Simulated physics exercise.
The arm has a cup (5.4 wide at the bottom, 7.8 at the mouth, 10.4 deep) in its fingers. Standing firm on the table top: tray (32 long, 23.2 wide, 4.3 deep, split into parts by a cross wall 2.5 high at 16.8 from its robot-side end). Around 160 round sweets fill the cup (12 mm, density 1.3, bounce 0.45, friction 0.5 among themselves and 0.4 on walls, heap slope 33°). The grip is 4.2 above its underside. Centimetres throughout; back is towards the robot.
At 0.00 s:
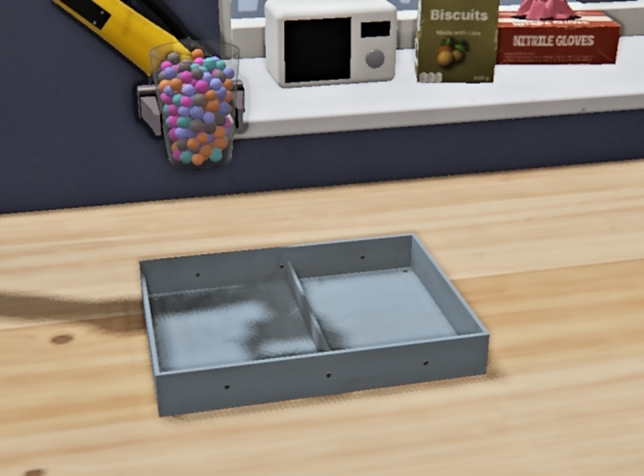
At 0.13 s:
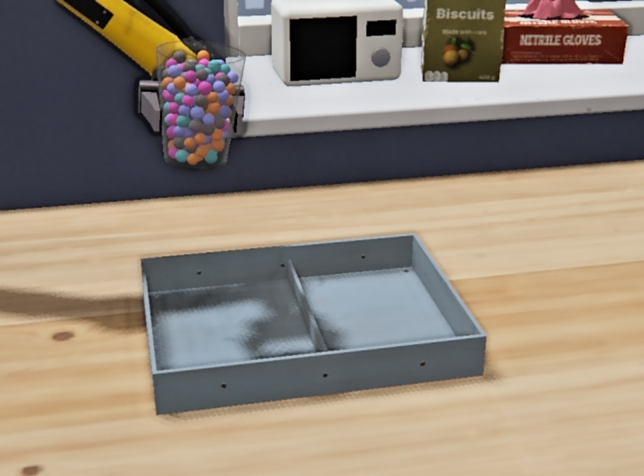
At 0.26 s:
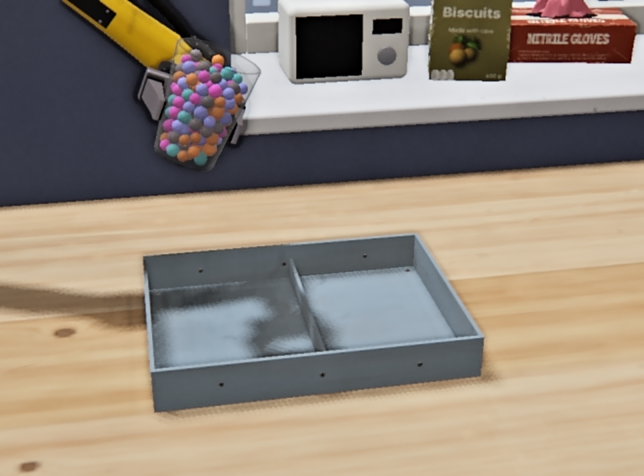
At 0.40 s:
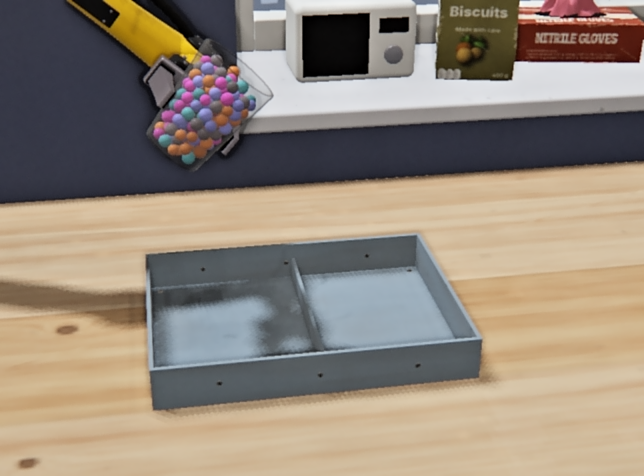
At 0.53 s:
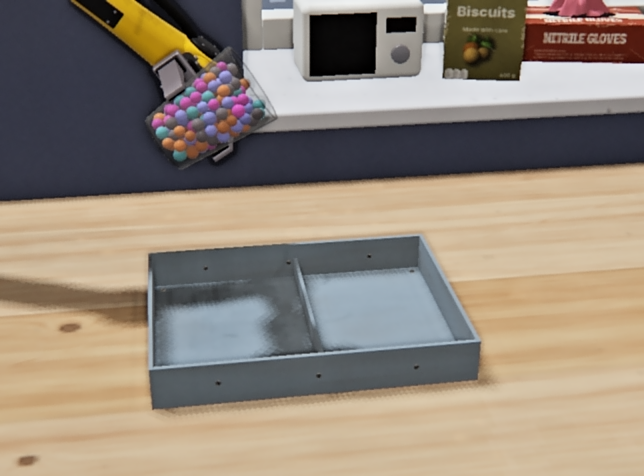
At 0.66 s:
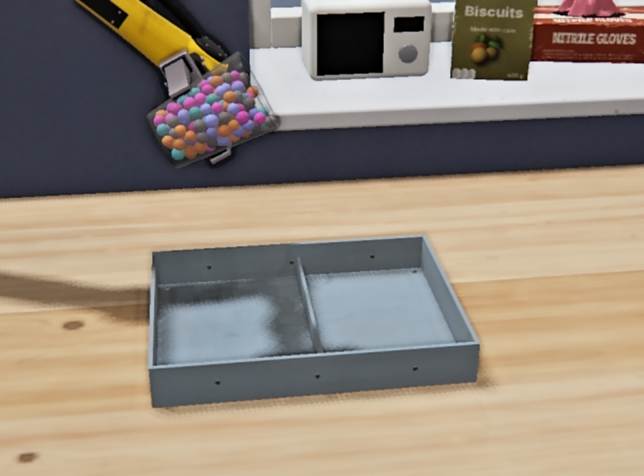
The clip shows a yellow and black robotic arm holding a clear cup of colourful round sweets above a wooden table with a grey divided tray, gradually tilting the cup to the right while the sweets shift inside it.
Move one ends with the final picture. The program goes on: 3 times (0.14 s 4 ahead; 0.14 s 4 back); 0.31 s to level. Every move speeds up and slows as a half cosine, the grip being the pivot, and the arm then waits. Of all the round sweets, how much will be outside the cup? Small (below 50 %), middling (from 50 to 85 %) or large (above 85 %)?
Answer: Small; below 50 % of the round sweets finish outside the cup.
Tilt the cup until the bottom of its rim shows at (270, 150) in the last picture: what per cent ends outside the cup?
Some 90 per cent.
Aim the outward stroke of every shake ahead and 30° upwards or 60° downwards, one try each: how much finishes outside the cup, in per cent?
Some 45 and 5 per cent.
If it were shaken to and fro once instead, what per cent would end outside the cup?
In that case some 15 per cent.
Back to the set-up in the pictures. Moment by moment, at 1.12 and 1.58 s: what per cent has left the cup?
In turn: 15, 35.
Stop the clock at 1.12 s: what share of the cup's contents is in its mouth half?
Roughly 60 per cent.
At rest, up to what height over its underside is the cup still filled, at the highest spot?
Some 8.5 cm.
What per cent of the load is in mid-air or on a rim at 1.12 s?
About 2 per cent.
By 1.12 s, tilted 63° forward, highest piece 28 above the table; 139 in the cup, 17 in the far-side part, 5 in the robot-side part, 4 in flight or on a rim.
By 1.58 s, tilted 53° forward, highest piece 27 above the table; 110 in the cup, 36 in the far-side part, 12 in the robot-side part, 7 in flight or on a rim.
By 2.01 s, level, highest piece 29 above the table; 110 in the cup, 36 in the far-side part, 19 in the robot-side part.
By 3.06 s, level, highest piece 29 above the table; 110 in the cup, 36 in the far-side part, 19 in the robot-side part.
Final count, 110 in the cup, 36 in the far-side part, 19 in the robot-side part. That is 33 % outside the cup.
